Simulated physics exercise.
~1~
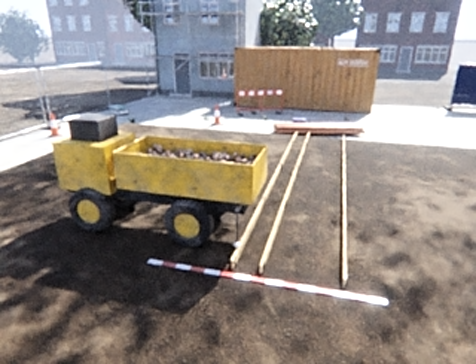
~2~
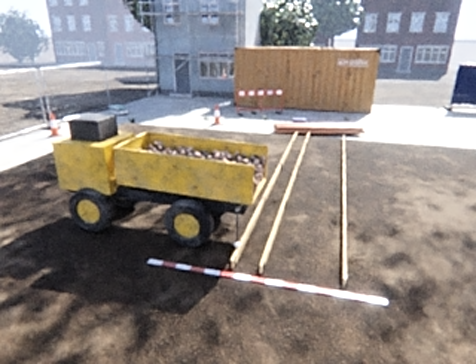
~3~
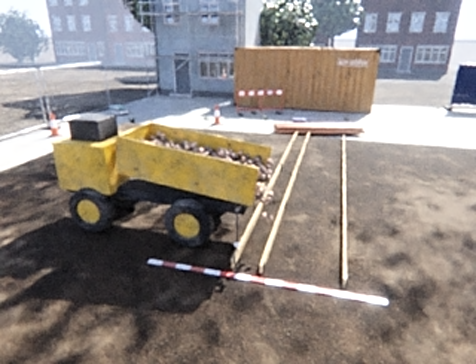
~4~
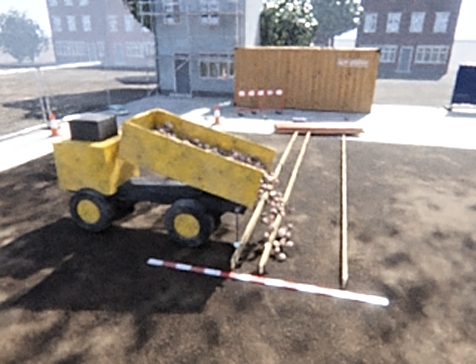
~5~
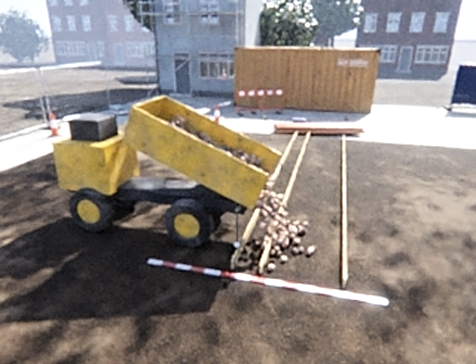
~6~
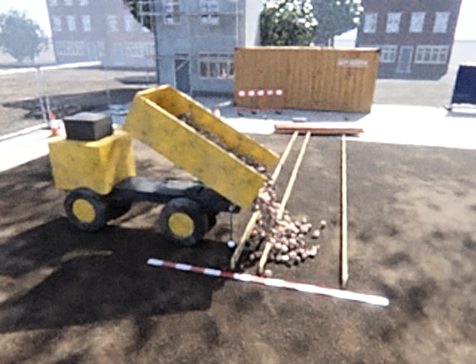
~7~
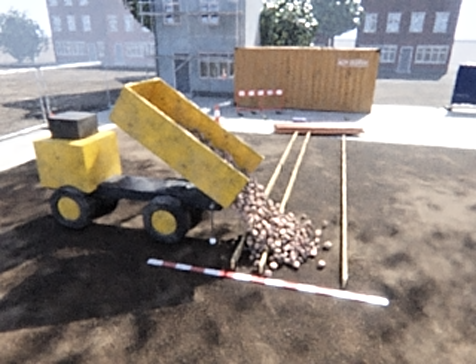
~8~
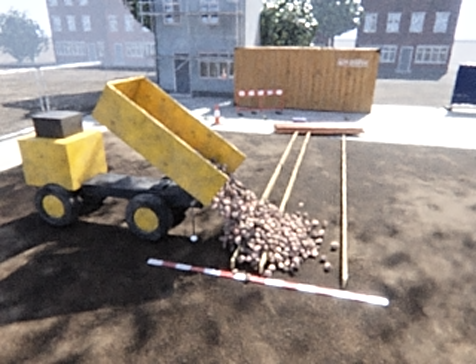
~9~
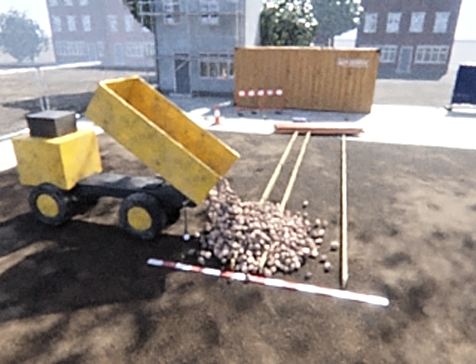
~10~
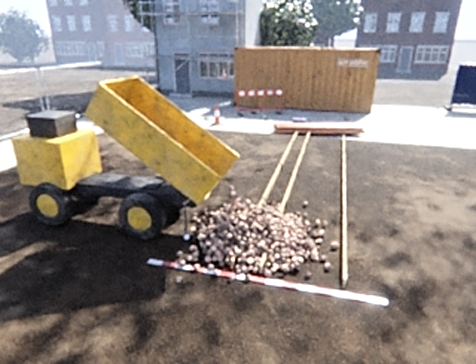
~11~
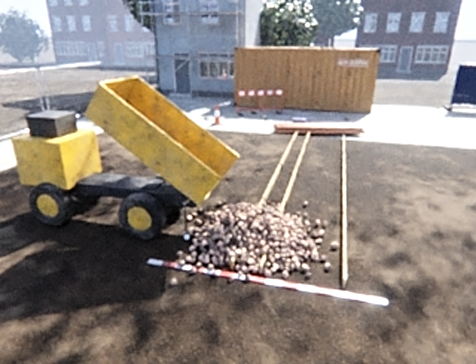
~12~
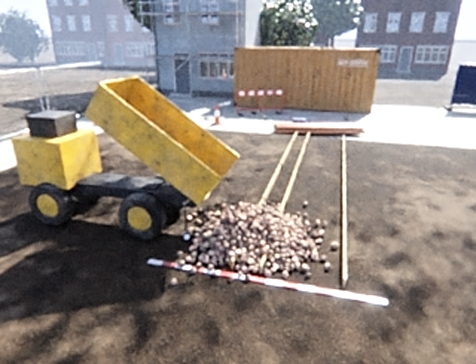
A yellow dump truck loaded with brownish stones stands at left on a dirt building site, seen from slightly above, with a wooden container, brick houses and a fence behind. Long planks run back across the ground to its right, and a red and white striped staff lies in front. The bed tilts up, its rear end lowering, and stones begin spilling onto the nearer planks. As it steepens, the truck rolls left and the pile spreads, covering the planks' near ends. The emptied bed stays raised beside a broad, low heap that stops short of the rightmost plank.
